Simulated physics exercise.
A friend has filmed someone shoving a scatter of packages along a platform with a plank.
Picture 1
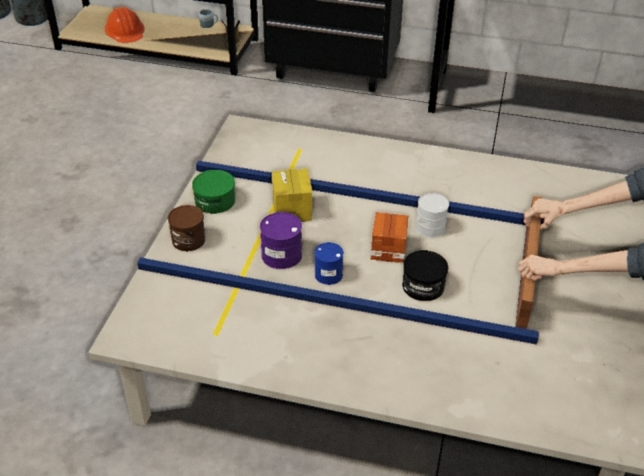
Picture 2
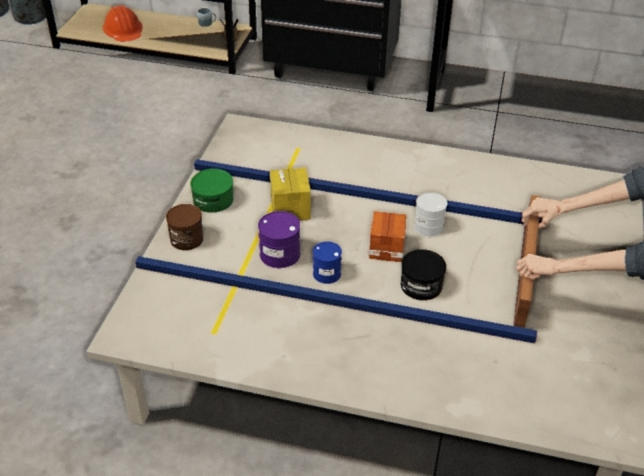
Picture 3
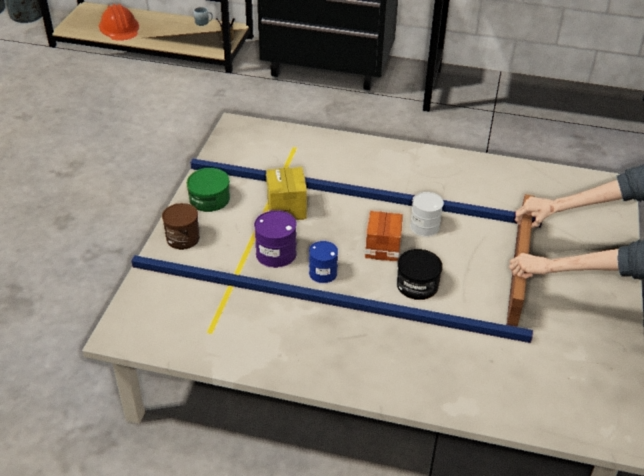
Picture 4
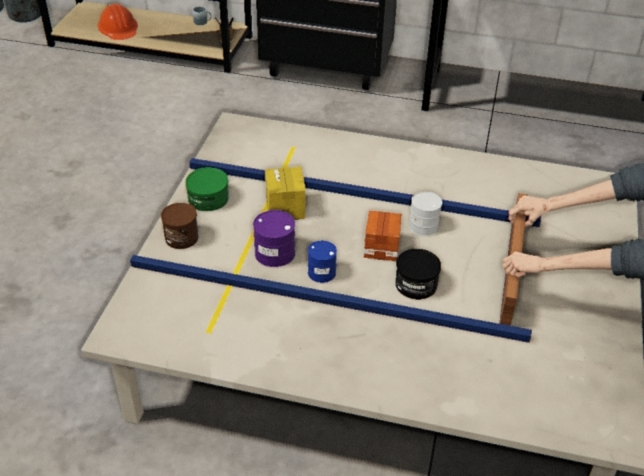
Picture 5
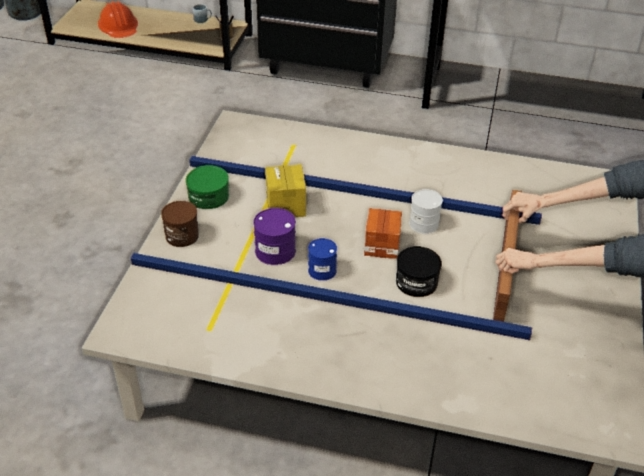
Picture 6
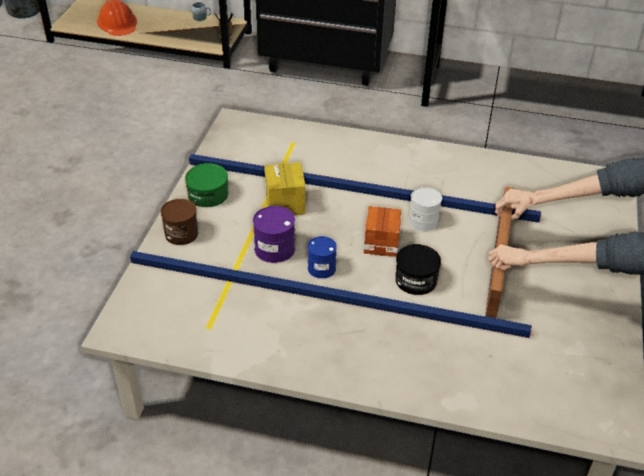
In a concrete-floored workshop with shelving and a dark cabinet behind, a pale table is seen from above at an angle. Between two blue rails lie green and brown pails, a yellow box and purple canister near a yellow tape line, and blue, orange, white and black items farther right. Two hands slide a wooden plank slightly leftward, the packages staying put on the table, while the view shifts very slightly.
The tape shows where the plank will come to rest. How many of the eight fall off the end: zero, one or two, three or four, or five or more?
As it turns out, the number that fall off is zero.
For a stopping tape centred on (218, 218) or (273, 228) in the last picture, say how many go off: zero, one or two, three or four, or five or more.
In that order: 1 or 2; not one.
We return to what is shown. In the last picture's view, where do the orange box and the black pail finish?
Near (242, 206) and (226, 232).
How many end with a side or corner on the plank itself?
In contact: 3.
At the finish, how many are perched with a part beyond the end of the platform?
That would be 1.
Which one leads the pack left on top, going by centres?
The green pail.
Soon after, none off yet; brown pail at rest near (180, 222); green pail at rest near (207, 186); yellow box at rest near (285, 190).
After that, none off yet; brown pail at rest near (180, 222); green pail at rest near (207, 186); yellow box displaced a little near (265, 187).
In the end, the number that fall off is zero.
